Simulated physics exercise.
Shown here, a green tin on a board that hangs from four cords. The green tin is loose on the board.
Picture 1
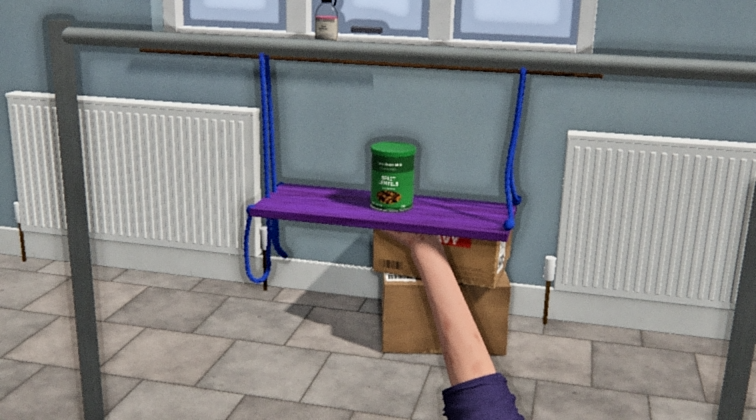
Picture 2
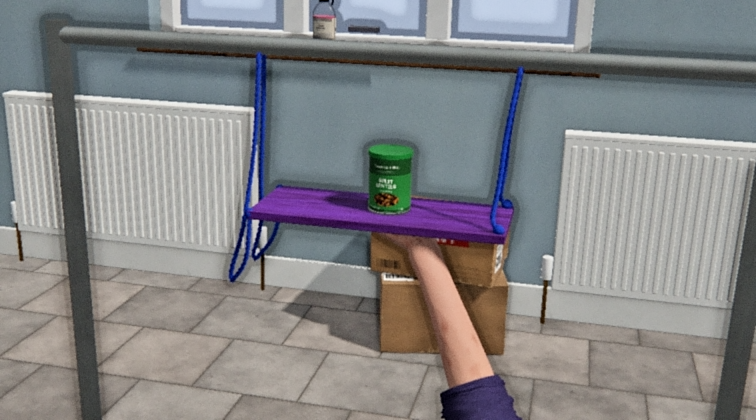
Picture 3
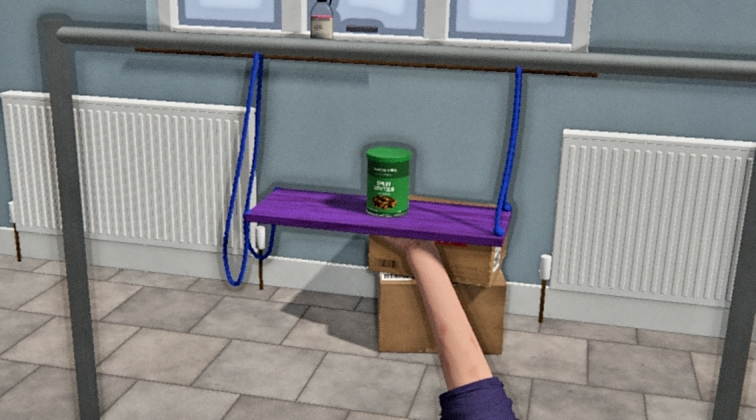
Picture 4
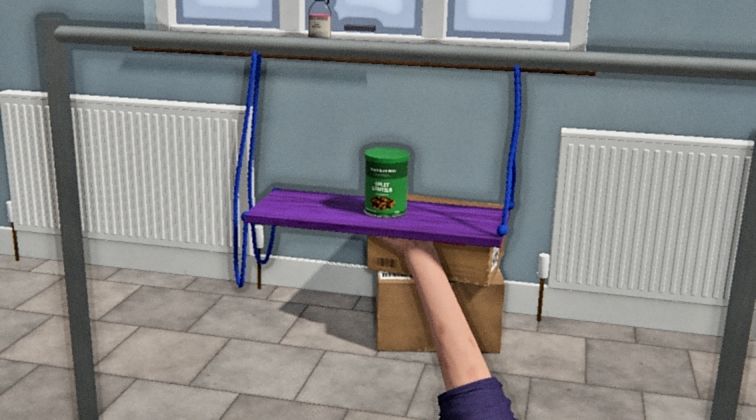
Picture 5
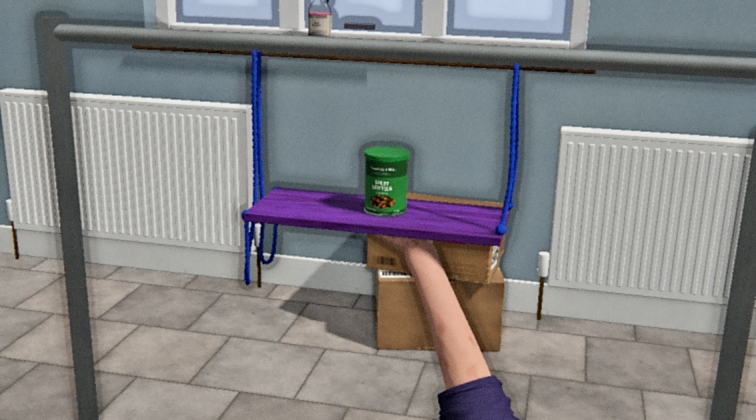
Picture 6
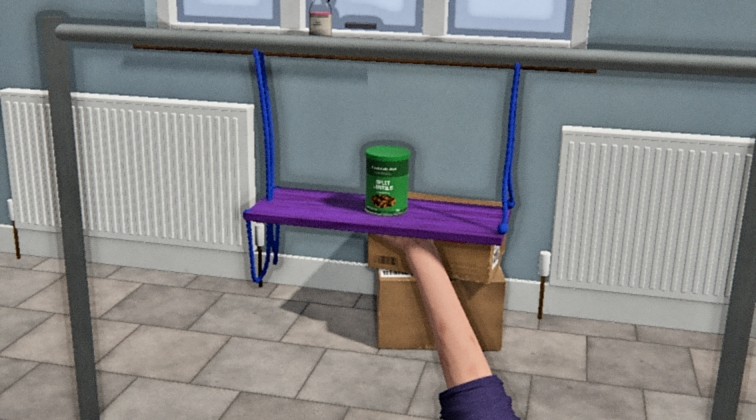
In a room with radiators, a hand steadying a purple hanging board with a green tin on top while slack blue cords sway.
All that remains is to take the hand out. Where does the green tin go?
In the end the green tin falls from the left end.
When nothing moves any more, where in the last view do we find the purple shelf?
Close to (418, 295).
Then, 0.42 s later than the last view, board tipped 36° down to the left; tin falling near (331, 309).
Then, 0.96 s later than the last view, board tipped 45° down to the left; tin on the floor.
Then, 1.50 s later than the last view, board tipped 39° down to the left; tin on the floor.
Finally, board tipped 40° down to the left; tin on the floor. The green tin drops leftwards.
